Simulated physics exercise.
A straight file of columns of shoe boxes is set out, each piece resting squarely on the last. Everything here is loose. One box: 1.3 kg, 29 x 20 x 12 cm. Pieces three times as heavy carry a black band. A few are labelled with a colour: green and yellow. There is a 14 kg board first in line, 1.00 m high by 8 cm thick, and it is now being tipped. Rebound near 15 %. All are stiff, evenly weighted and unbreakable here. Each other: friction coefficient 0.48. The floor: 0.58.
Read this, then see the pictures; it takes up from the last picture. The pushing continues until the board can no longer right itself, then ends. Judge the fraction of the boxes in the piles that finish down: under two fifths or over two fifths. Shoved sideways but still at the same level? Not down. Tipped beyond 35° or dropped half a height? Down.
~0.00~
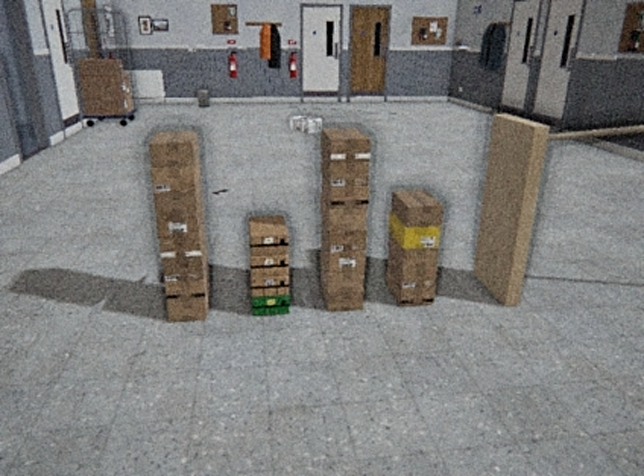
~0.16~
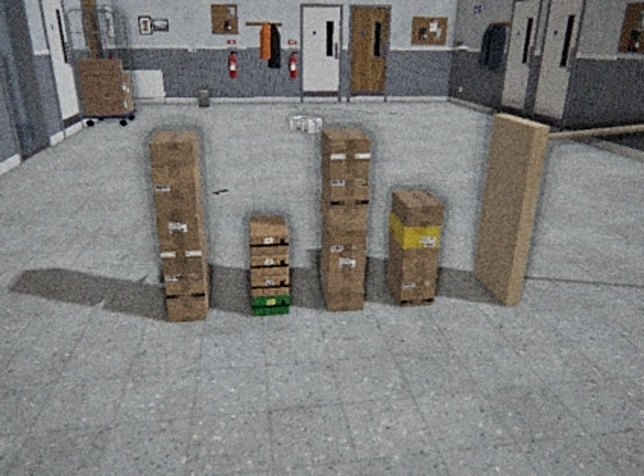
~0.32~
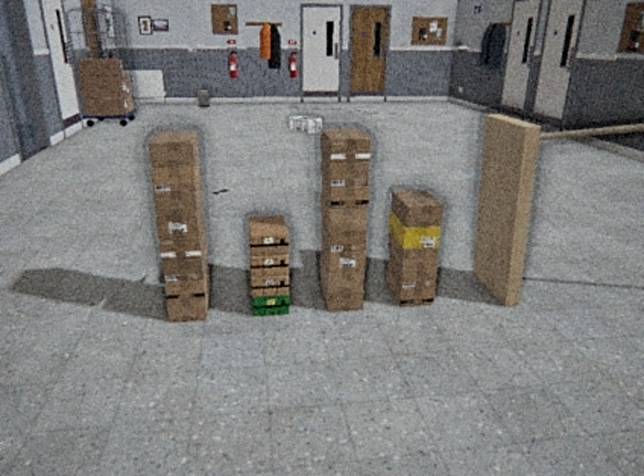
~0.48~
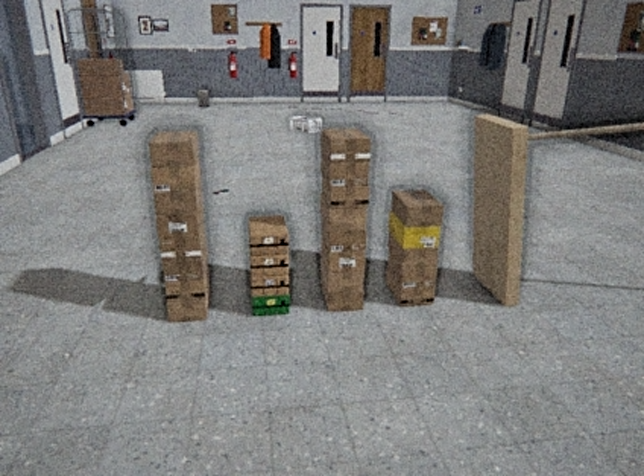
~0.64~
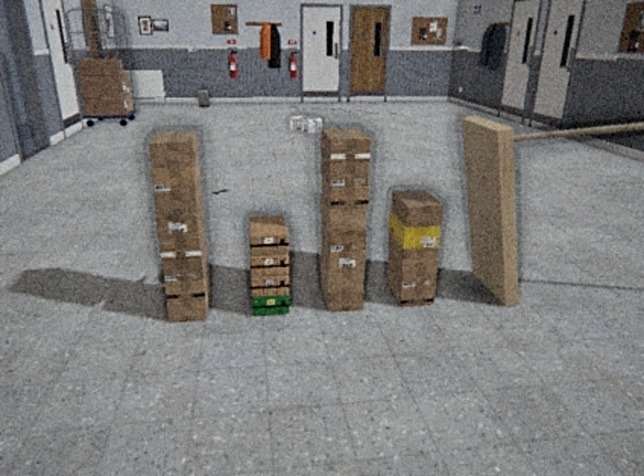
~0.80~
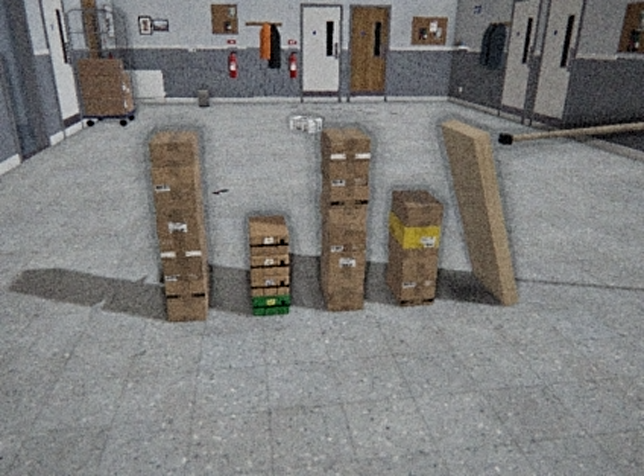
I would say upwards of two fifths of them end down.
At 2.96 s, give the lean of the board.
I'd put it near 65°.
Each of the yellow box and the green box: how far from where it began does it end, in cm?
Result: Yellow at 50 cm, green at 10 cm.
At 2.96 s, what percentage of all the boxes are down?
95 per cent at that moment.
After 1.42 s, board 49° from upright; none of the 25 boxes down, 13 disturbed; yellow box leaning 27°.
After 2.08 s, board 62° from upright; 8 of the 25 boxes down; yellow box leaning 40°, 12 cm lower; green box leaning 12°.
After 2.66 s, board 66° from upright; 21 of the 25 boxes down; green box leaning 50°; yellow box leaning 35°, 17 cm lower.
After 2.96 s, board 66° from upright; 24 of the 25 boxes down; green box leaning 46°; yellow box leaning 35°, 18 cm lower.
At rest (3.9 s), board 66° from upright; 24 of the 25 boxes down; green box leaning 46°; yellow box leaning 35°, 18 cm lower. That is 96 per cent. As the last picture would show them, middles, green box near (256, 286), yellow box near (329, 262).
